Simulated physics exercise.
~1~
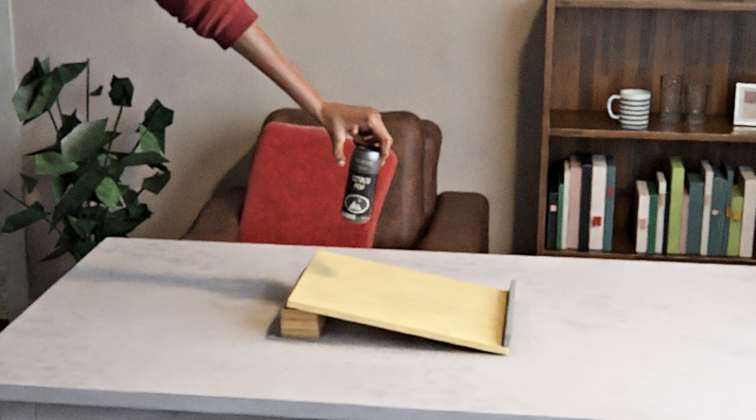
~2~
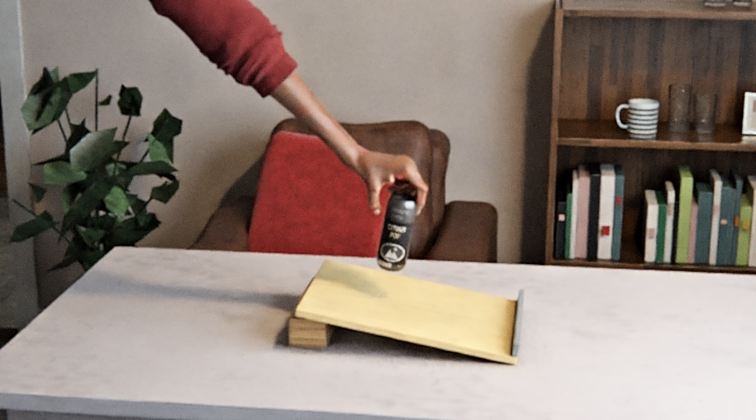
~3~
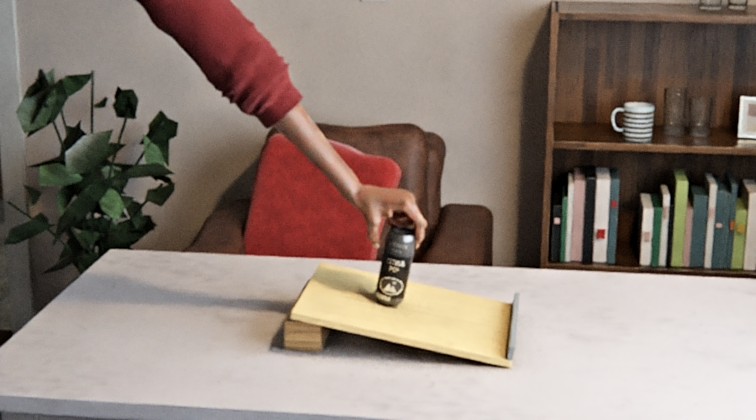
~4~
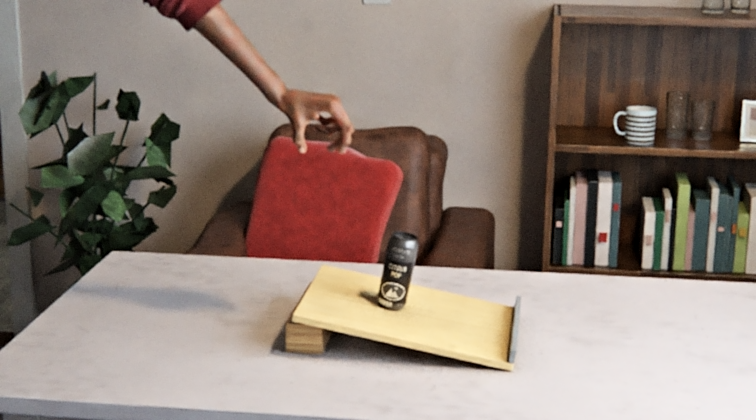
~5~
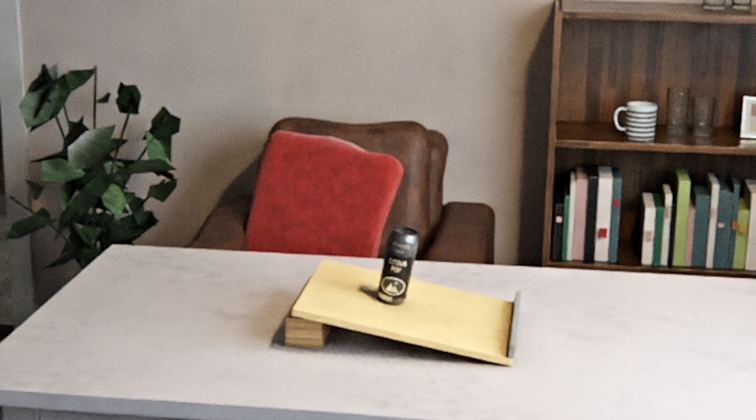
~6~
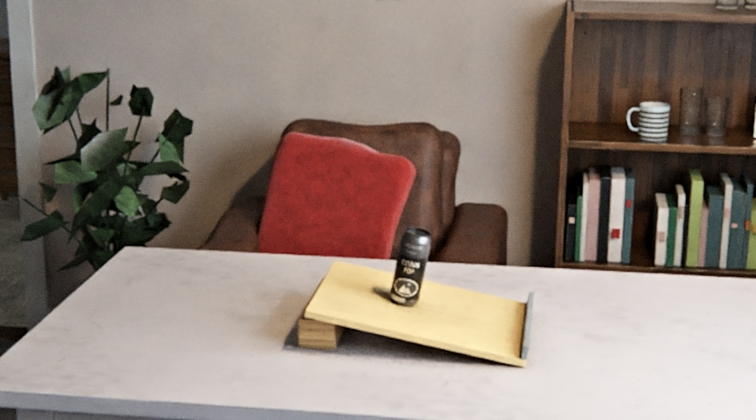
In a room with a pale table, a slightly swaying camera looks across the tabletop toward a brown armchair with a red cushion, a leafy plant on the left and a dark wooden bookshelf on the right. On the table, a yellow board slopes down to the right from a wooden block, with a grey strip at its low end. A hand in a red sleeve holds a black can above the board, moves it right and lowers it onto the slope. The fingers let go and the arm withdraws to the upper left. The can stays where it was put, leaning slightly.
